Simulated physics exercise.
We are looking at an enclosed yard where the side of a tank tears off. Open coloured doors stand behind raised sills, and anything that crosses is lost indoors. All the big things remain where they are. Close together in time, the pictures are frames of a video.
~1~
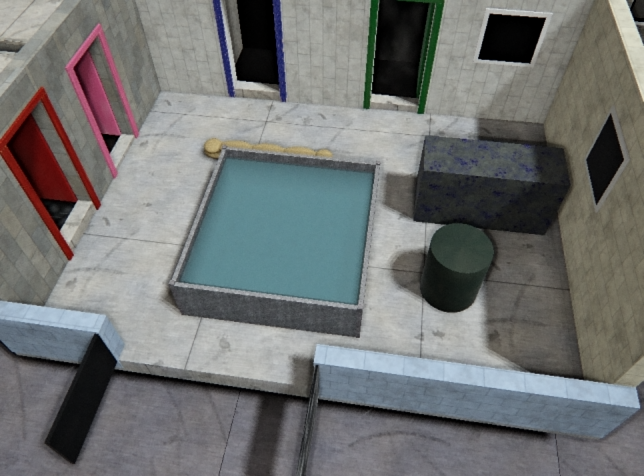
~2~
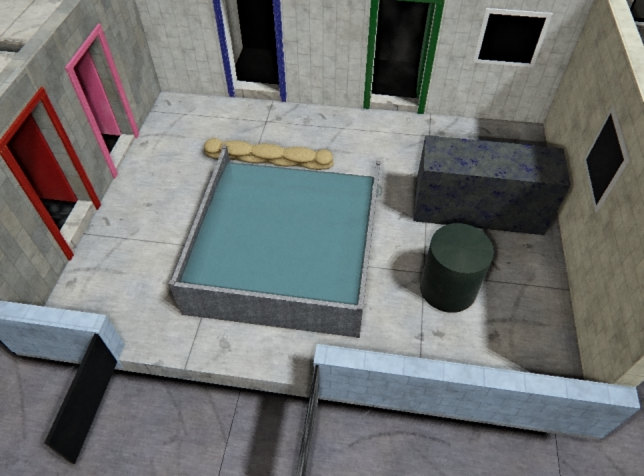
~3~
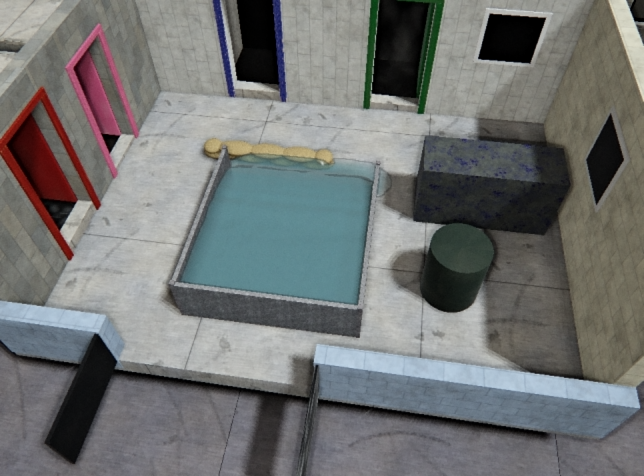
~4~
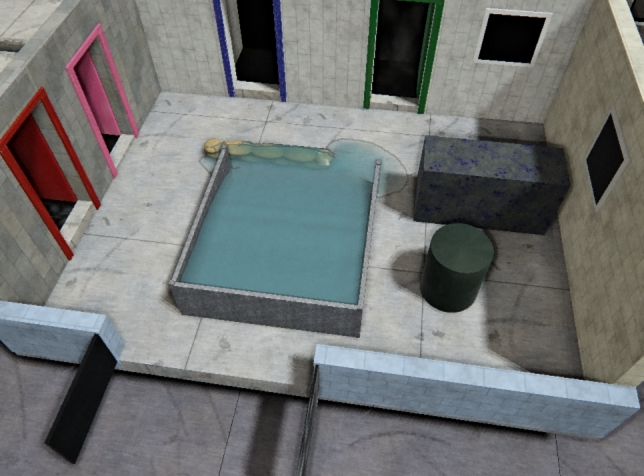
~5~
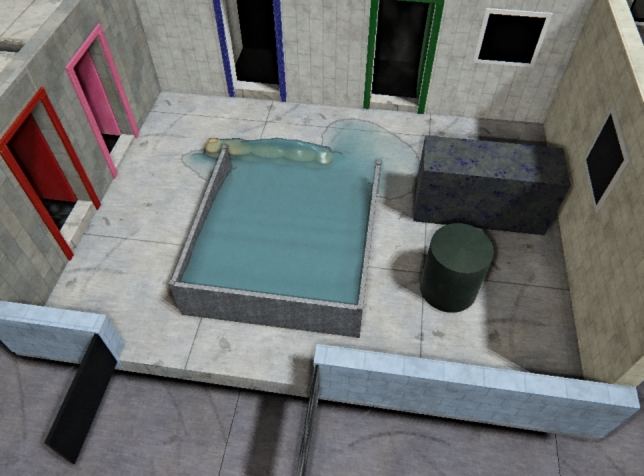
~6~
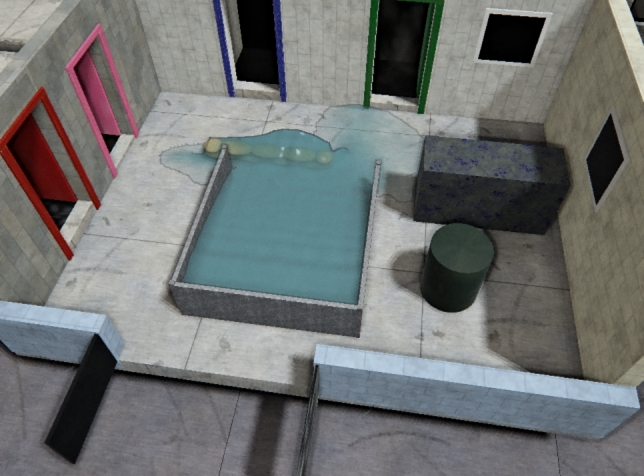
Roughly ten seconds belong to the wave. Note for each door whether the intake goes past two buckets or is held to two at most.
The red door respects the limit for sure, the green door breaks the limit for sure, the blue door respects the limit for sure, the pink door breaks the limit for sure.
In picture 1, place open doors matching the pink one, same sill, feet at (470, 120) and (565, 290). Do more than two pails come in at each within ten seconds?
The first new door crosses the line, and the second stays below the line.
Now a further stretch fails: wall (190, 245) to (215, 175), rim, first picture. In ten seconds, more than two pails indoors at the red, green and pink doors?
Going door by door, the red one crosses the threshold, then the green one misses the threshold, then the pink one crosses the threshold.
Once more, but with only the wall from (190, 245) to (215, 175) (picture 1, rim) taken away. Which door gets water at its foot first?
That would be the red-painted one.
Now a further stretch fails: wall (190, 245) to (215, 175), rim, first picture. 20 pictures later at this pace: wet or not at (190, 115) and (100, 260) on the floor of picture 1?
Taking the two points in order, the first is waterlogged and the second is waterlogged.
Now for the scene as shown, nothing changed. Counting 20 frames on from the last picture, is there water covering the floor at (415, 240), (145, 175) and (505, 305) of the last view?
In that order the points end up high and dry, soaked and high and dry.
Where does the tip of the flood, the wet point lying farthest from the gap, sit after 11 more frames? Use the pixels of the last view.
The farthest wet point should be near (539, 127).
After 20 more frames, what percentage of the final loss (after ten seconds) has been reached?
I'd say about 45 per cent.
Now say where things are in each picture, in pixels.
The first picture shows still water in the tank at (285, 222).
In the second picture, water pours out on the tank's far side and has run to a hidden place.
In the third picture, water pours out on the tank's far side and has run to a hidden place.
In the fourth picture, water pours out on the tank's far side and has run to (204, 160).
In the fifth picture, water pours out on the tank's far side and has run to (188, 156).
In the sixth picture, water pours out on the tank's far side and has run to (170, 152).
A moment on, water covers 40 % of the floor; the red door not reached, the green door over two buckets in, the blue door wet at the sill, nothing in, the pink door under two buckets in.
Next, water covers 55 % of the floor; the red door wet at the sill, nothing in, the green door far over two buckets in, the blue door wet at the sill, nothing in, the pink door over two buckets in.
Then, water covers 60 % of the floor; the red door wet at the sill, nothing in, the green door far over two buckets in, the blue door wet at the sill, nothing in, the pink door far over two buckets in.
Later, water covers 90 % of the floor; the red door wet at the sill, nothing in, the green door far over two buckets in, the blue door wet at the sill, nothing in, the pink door far over two buckets in.
In the end, water covers 95 % of the floor; the red door wet at the sill, nothing in, the green door far over two buckets in, the blue door wet at the sill, nothing in, the pink door far over two buckets in.
